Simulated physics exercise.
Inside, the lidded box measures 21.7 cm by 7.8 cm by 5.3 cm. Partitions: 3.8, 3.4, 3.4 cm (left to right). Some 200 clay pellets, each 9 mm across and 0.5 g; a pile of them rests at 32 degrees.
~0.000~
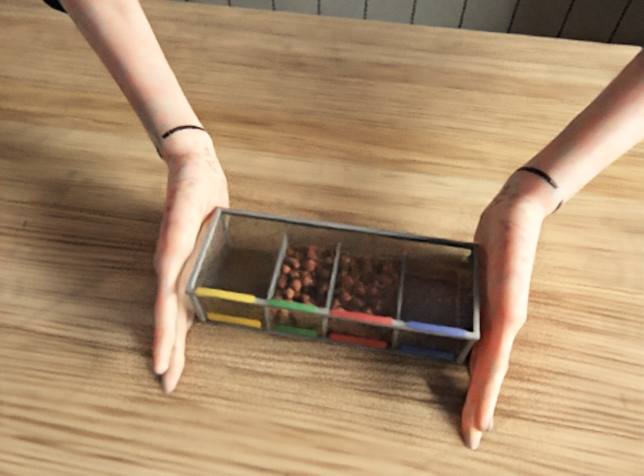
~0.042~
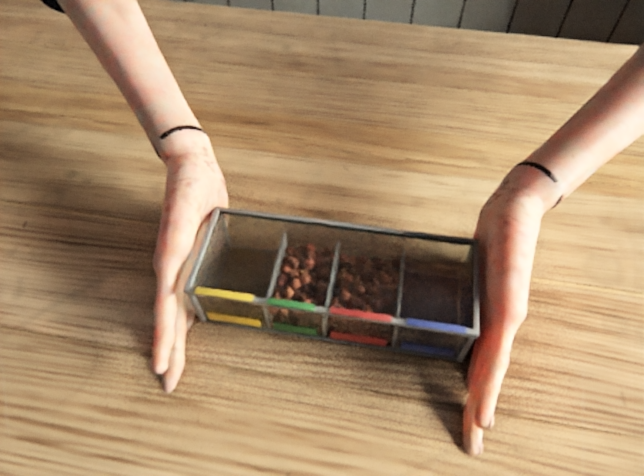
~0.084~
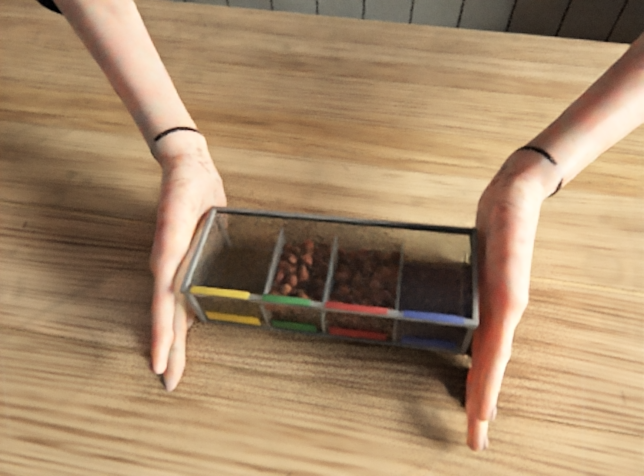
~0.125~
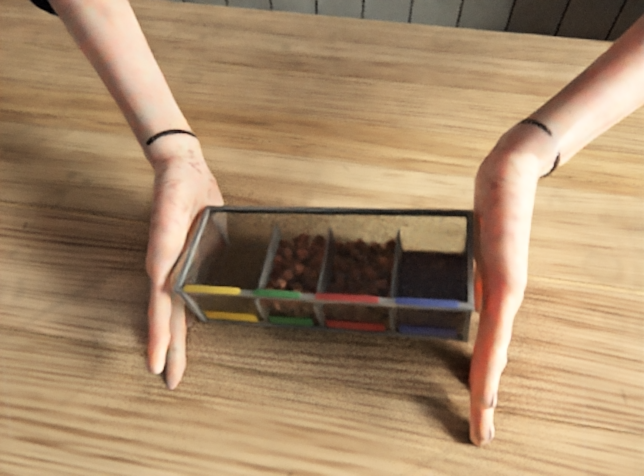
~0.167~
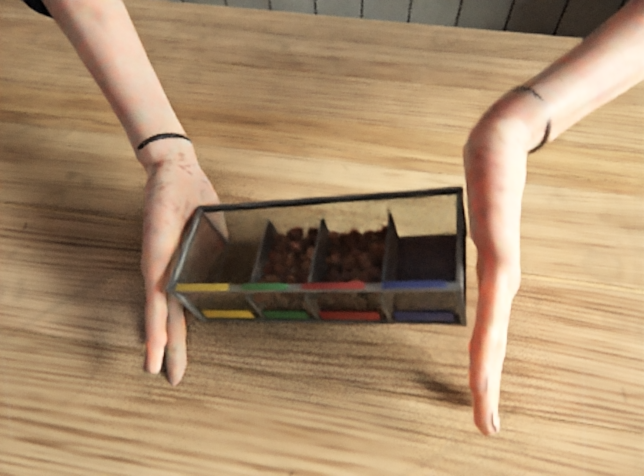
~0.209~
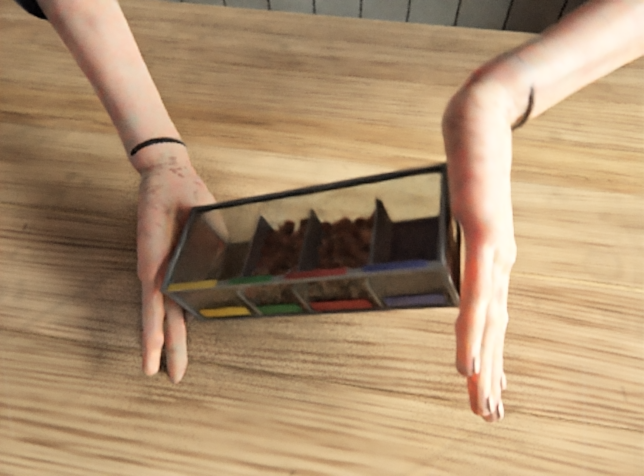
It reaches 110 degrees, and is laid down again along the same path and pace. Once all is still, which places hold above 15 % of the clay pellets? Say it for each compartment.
Red compartment: Above; blue compartment: Below; green compartment: Above; yellow compartment: Below.
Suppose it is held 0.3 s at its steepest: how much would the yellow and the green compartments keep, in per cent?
In that case yellow 10; green 65.
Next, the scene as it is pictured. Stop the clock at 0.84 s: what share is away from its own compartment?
Some 15 per cent.
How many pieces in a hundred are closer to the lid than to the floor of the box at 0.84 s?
About 70 per cent.
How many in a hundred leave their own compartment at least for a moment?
Some 20 per cent.
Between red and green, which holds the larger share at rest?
It is the green one.
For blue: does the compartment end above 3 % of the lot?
Blue no.
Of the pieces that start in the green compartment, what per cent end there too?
About 90 per cent.
Then, at 0.84 s, tilt 109 degrees; red 35 %, green 60 %, yellow 5 %.
After 1.25 s, tilt 47 degrees; red 30 %, green 60 %, yellow 10 %.
After 1.75 s, tilt 0 degrees; red 30 %, green 60 %, yellow 10 %.
At rest (2.3 s), red 30 %, blue 0 %, green 60 %, yellow 10 %.
